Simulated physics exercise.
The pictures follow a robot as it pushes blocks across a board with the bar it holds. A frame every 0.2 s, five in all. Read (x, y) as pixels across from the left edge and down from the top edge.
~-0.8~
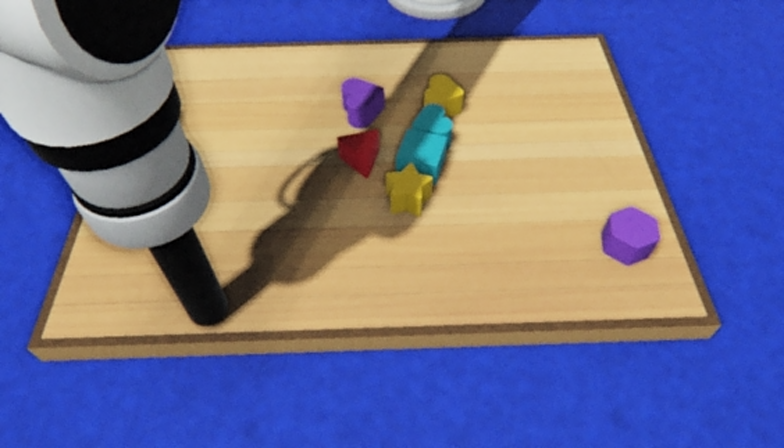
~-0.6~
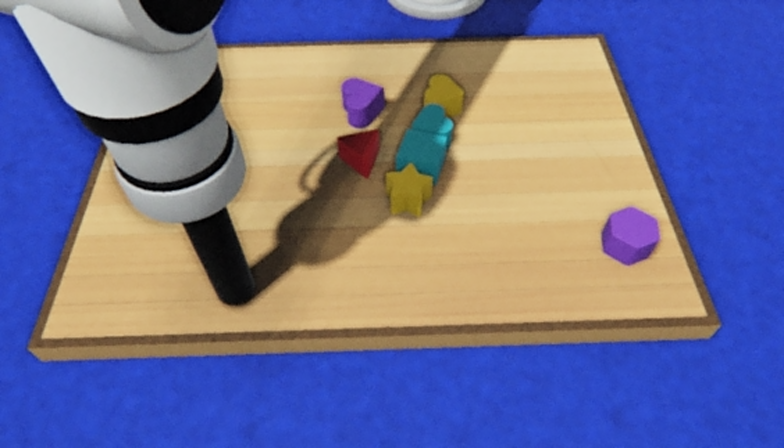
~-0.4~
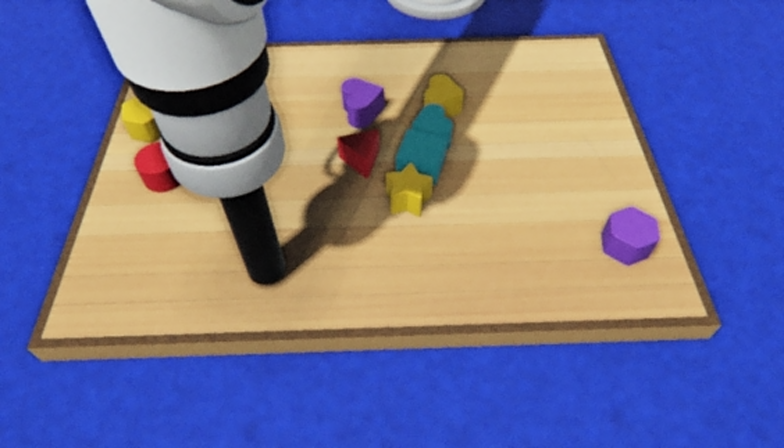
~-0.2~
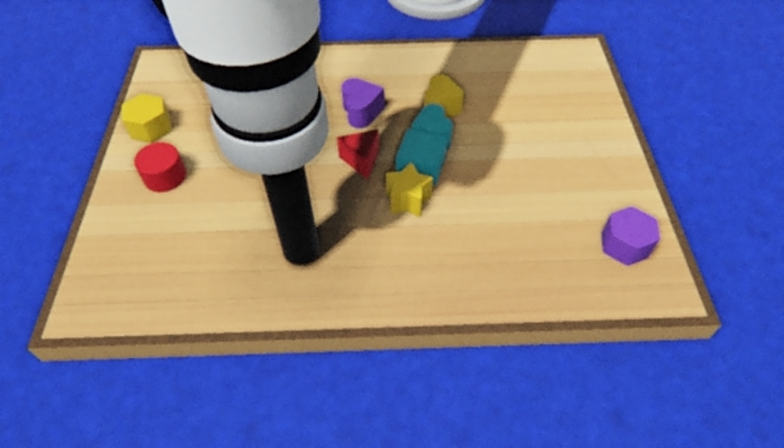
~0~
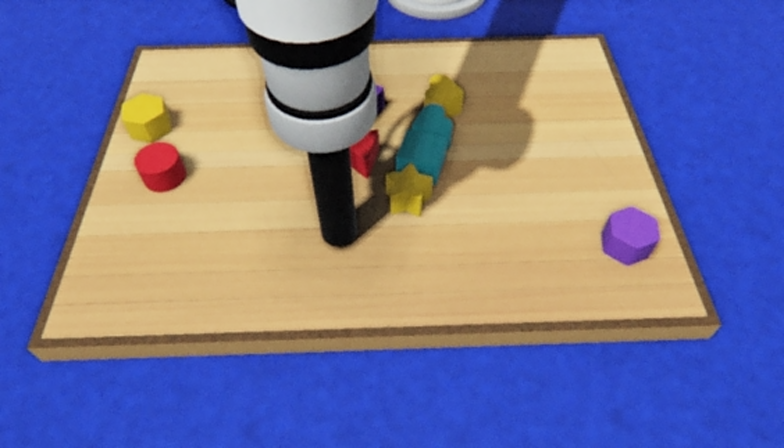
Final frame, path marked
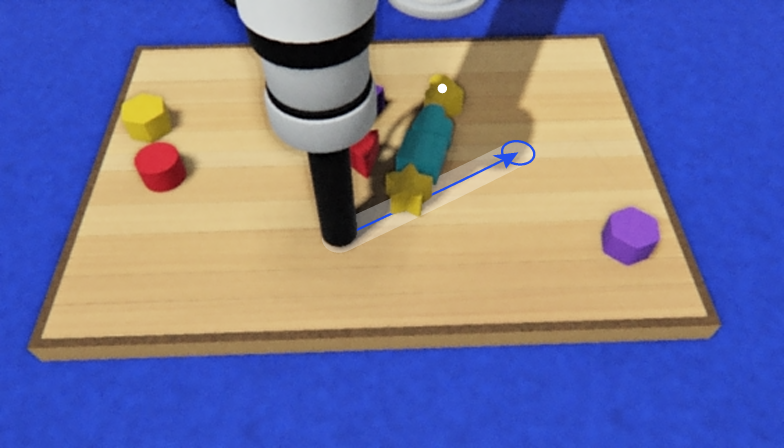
Robotic arm with a black rod sweeping rightward and slightly away across a wooden board, the colourful blocks around it staying still.
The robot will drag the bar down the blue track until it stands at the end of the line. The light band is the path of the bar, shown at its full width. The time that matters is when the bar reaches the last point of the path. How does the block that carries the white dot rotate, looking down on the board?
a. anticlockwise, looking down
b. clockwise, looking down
The correct letter is b.
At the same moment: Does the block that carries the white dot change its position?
Yes
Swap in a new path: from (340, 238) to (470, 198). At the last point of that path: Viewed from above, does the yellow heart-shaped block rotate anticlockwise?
No
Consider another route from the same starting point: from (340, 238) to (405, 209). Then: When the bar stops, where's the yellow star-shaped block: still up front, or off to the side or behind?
I predict the bar still has it in front.
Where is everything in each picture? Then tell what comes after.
Tip of the bar at (209, 309), middles of tops, yellow star-shaped block at (408, 181), turquoise square at (422, 146), turquoise heart-shaped block at (433, 119), yellow heart-shaped block at (442, 88), in the first frame.
Bar at (236, 289), nothing pushed, in the second frame.
Bar at (267, 269), nothing pushed, in the third frame.
Bar at (301, 250), nothing pushed, in the fourth frame.
Bar at (339, 233), yellow star-shaped block at (408, 181), turquoise square at (422, 146), turquoise heart-shaped block at (433, 119), yellow heart-shaped block at (442, 88), in the fifth frame.
The line goes in a line from (340, 238) to (518, 153); the dot is on the yellow heart-shaped block.
The first path, step by step. One third of the way, bar at (405, 202); yellow star-shaped block at (431, 171), turned 30° anticlockwise; turquoise square at (429, 140); turquoise heart-shaped block at (434, 115).
Two thirds of the way, bar at (464, 174); yellow star-shaped block at (492, 146), turned 25° anticlockwise; turquoise square at (448, 125), turned 40° anticlockwise; turquoise heart-shaped block at (433, 102), turned 45° anticlockwise; yellow heart-shaped block at (441, 81), turned 35° clockwise.
At the end, bar at (519, 147); yellow star-shaped block at (546, 119), turned 25° anticlockwise; turquoise square at (448, 125), turned 40° anticlockwise; turquoise heart-shaped block at (433, 102), turned 45° anticlockwise; yellow heart-shaped block at (441, 81), turned 35° clockwise.
